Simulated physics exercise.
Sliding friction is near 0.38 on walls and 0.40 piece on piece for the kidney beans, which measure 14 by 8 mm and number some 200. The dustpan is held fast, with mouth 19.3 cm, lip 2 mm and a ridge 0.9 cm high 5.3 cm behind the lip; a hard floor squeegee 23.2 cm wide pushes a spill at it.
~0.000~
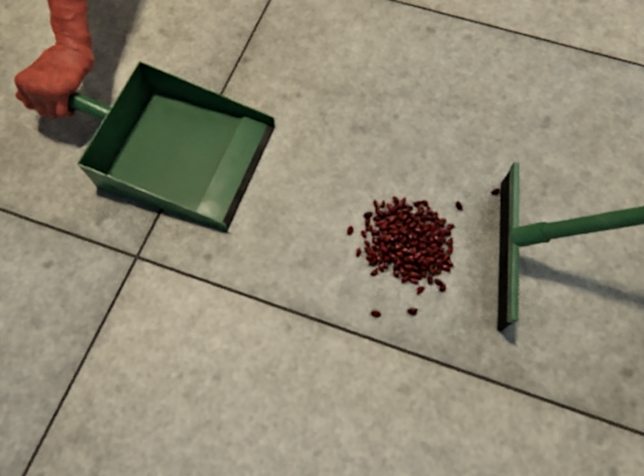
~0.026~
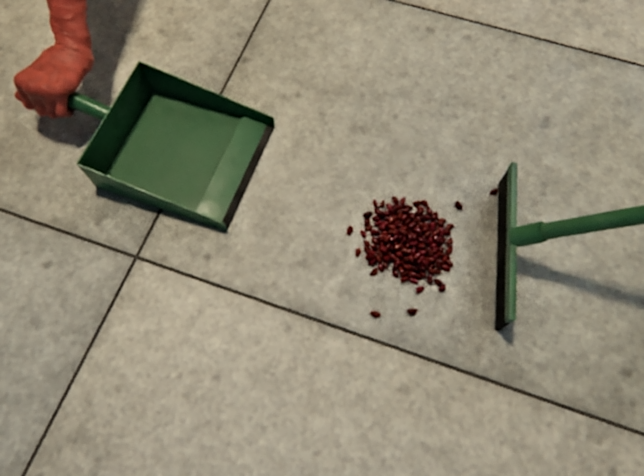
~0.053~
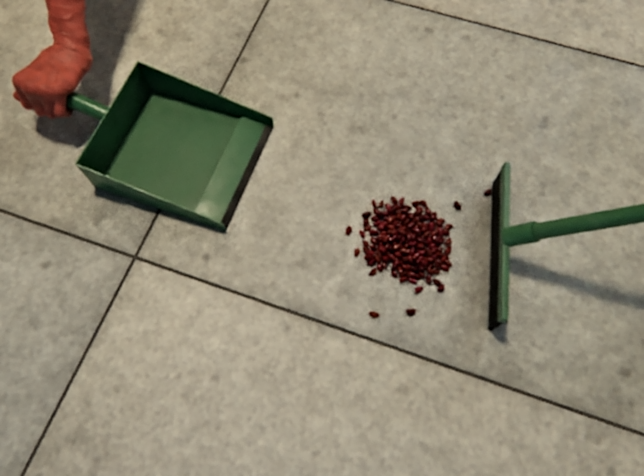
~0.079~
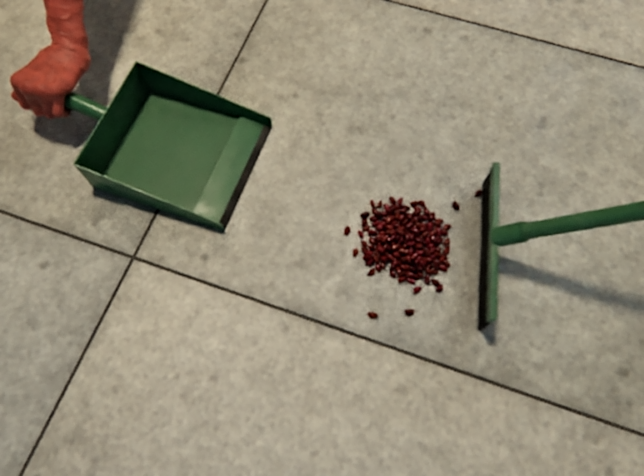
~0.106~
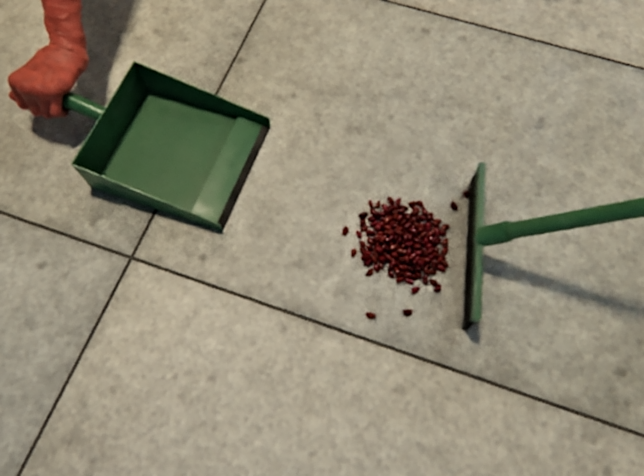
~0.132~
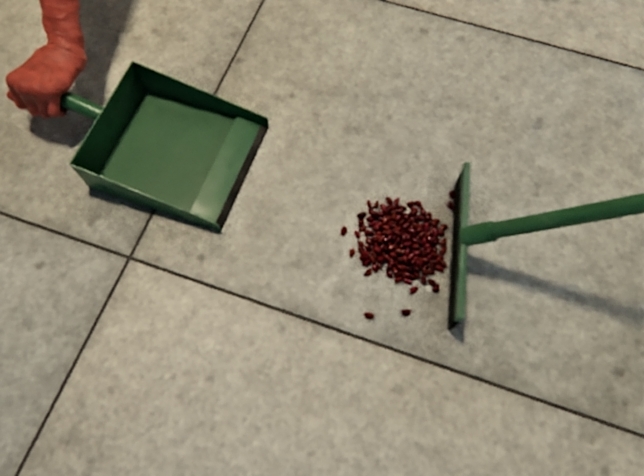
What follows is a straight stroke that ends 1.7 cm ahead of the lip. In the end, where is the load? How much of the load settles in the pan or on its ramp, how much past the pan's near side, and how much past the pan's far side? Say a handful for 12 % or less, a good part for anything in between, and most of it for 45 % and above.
I would say pan: A good part; near side: Most of it; far side: A handful.
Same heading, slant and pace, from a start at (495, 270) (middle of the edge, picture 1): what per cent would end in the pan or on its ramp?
Something close to 20 percent.
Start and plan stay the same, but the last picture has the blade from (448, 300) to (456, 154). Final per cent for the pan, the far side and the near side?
You'd see pan at 30, far at 5 and near at 30.
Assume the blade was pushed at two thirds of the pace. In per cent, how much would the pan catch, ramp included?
Share: About 20 %.
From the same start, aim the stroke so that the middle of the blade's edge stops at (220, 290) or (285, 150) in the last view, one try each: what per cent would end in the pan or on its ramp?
First try around 5 %, second try around 15 %.
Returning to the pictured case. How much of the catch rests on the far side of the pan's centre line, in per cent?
Estimate: Close to 10 %.
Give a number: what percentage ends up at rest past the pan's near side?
Close to 50 in a hundred end up there.
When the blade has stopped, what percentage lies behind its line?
Some 5 percent, give or take.
After 0.35 s, middle of the blade 18 cm from the lip; 0 % over the lip, far side 0 %, near side 20 %.
After 0.49 s, middle of the blade 9 cm from the lip; 0 % over the lip, far side 0 %, near side 40 %.
After 0.76 s, middle of the blade 4 cm from the lip; 20 % over the lip, far side 0 %, near side 50 %.
In the end, at 2.6 s, pan 20 %, near side 50 %, far side 0 %, in front of the lip or behind the blade 30 %.
